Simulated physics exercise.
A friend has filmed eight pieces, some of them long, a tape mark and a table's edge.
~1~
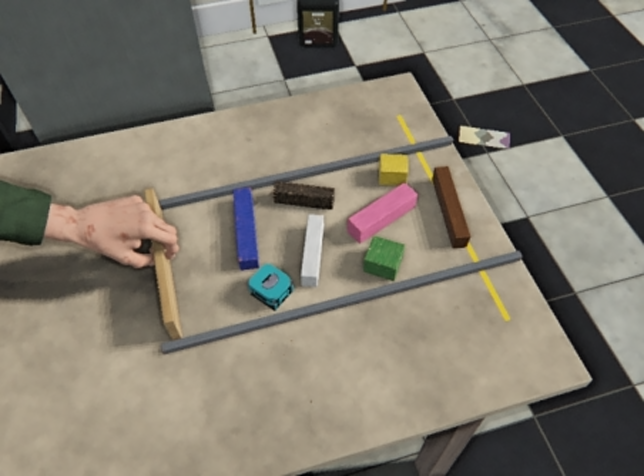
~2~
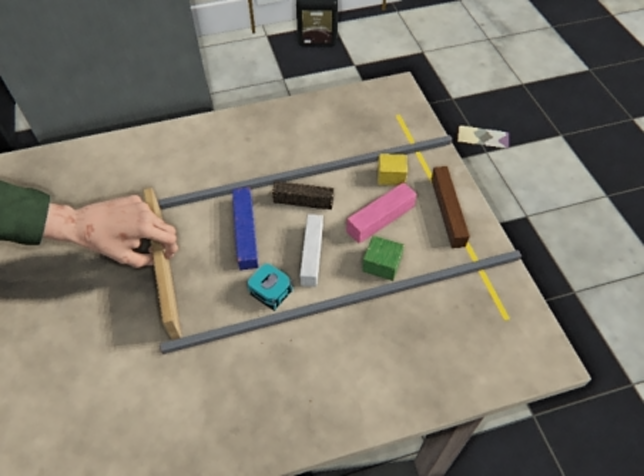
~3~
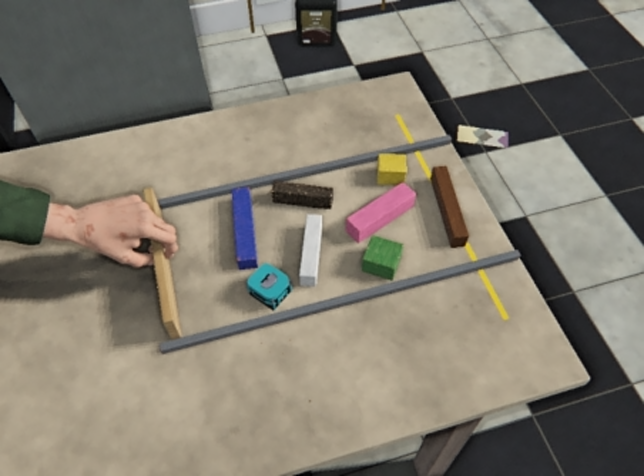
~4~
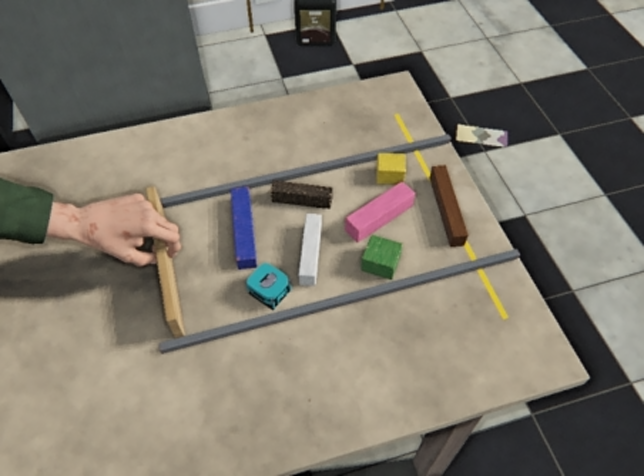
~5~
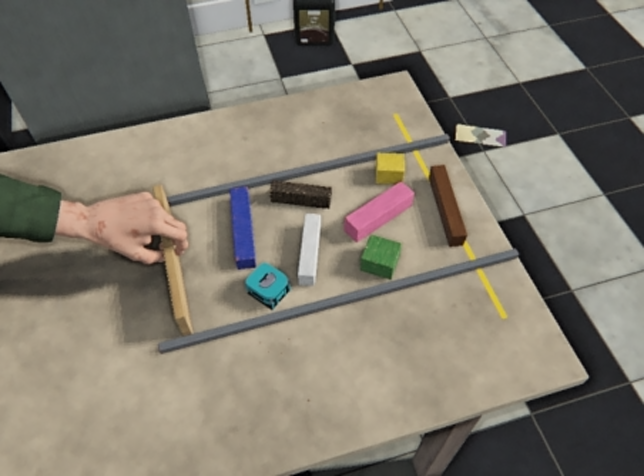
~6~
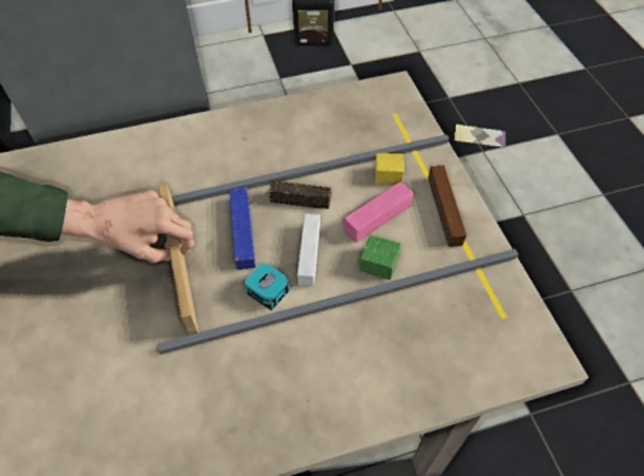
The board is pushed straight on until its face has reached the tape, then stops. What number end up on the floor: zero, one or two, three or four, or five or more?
As it turns out, the number that fall off is three or four.
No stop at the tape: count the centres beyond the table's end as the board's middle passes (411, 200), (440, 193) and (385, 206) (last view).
Past the end: 1, 4 and 0.
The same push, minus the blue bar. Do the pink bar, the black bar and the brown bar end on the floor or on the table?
The pink bar is lost; the black bar does not fall; the brown bar comes down.
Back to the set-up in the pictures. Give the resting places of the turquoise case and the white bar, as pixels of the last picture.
The turquoise case stops around (482, 241); the white bar around (482, 206).
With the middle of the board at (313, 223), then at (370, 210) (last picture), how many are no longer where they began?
First 6, then 8.
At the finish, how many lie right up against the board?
In contact: 2.
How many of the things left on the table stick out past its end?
It comes to 2.
Soon after, none off yet; brown bar at rest near (446, 205); yellow block at rest near (389, 169); pink bar at rest near (379, 212).
Then, none off yet; brown bar moving near (452, 204); yellow block at rest near (389, 169); pink bar moved a little near (409, 203).
Further on, none off yet; brown bar tipped well over near (497, 199); yellow block moved well along near (429, 153); pink bar moved about its own width near (466, 182).
At rest, the number that fall off is three or four; fallen, green block, pink bar, yellow block and brown bar.
